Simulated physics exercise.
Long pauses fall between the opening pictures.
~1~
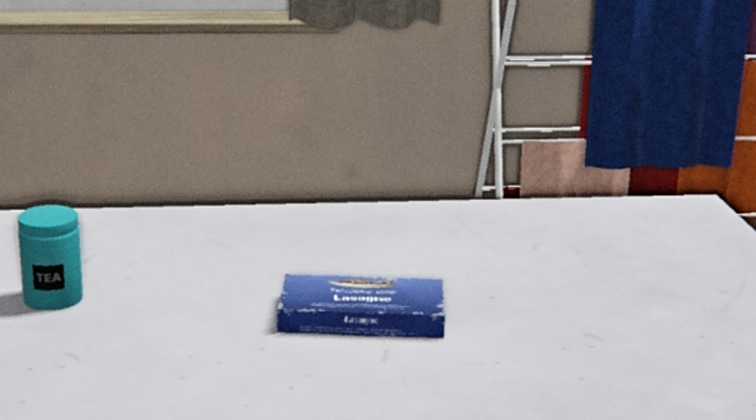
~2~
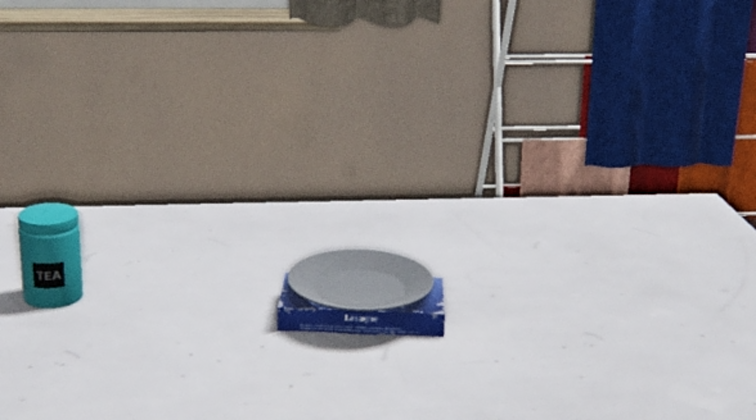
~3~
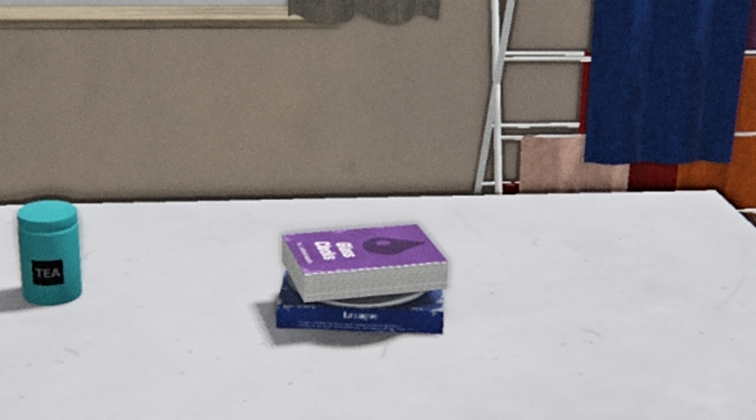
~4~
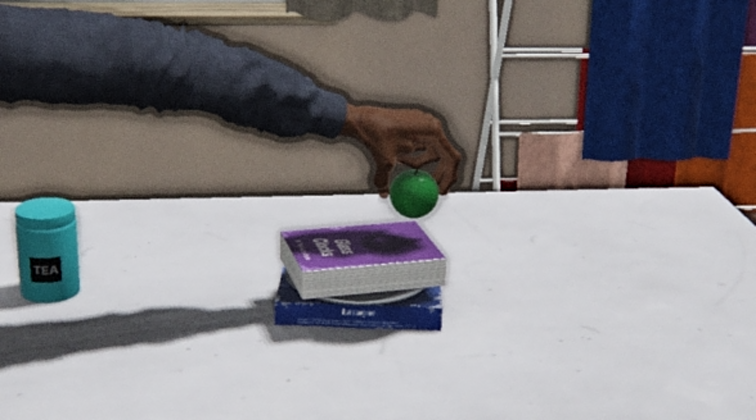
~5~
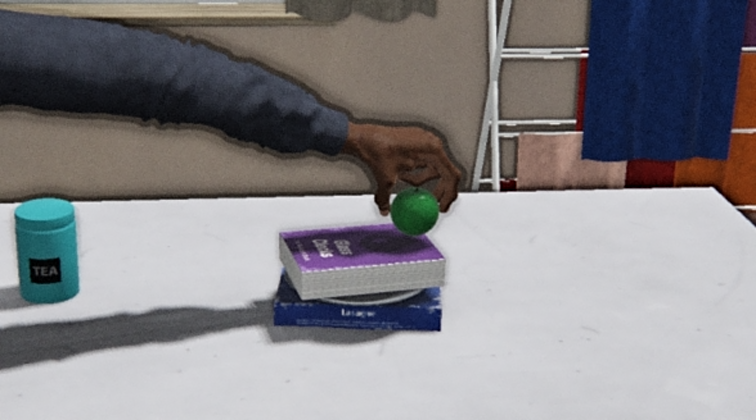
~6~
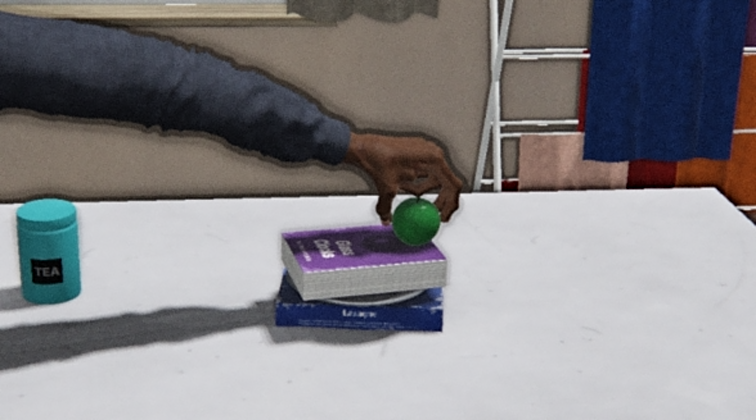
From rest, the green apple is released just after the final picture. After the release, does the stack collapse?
No, the pile rests steadily.
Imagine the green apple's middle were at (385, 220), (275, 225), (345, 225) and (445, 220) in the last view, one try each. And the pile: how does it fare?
Well, the first time it stays intact, the second time it tips over, the third time it stays intact, and the fourth time it tips over.
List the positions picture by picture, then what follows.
In the first picture, the last thing is not in view yet; turquoise jar (50, 257).
In the second picture, the last thing is not in view yet; blue packet (362, 304).
In the third picture, the last thing is not in view yet; turquoise jar (50, 253).
In the fourth picture, coming down; green apple (414, 194); blue packet (360, 298).
In the fifth picture, coming down; green apple (415, 211); turquoise jar (47, 251).
In the sixth picture, in place under the hand; green apple (416, 221); blue packet (361, 299).
Then, 0.30 s past the last view, nothing moves.
Then, 0.70 s past the last view, green apple resting near (416, 222).
Finally, all 5 still in place. Final places as the last picture's camera would see them, green apple near (416, 222). The pile keeps its balance.
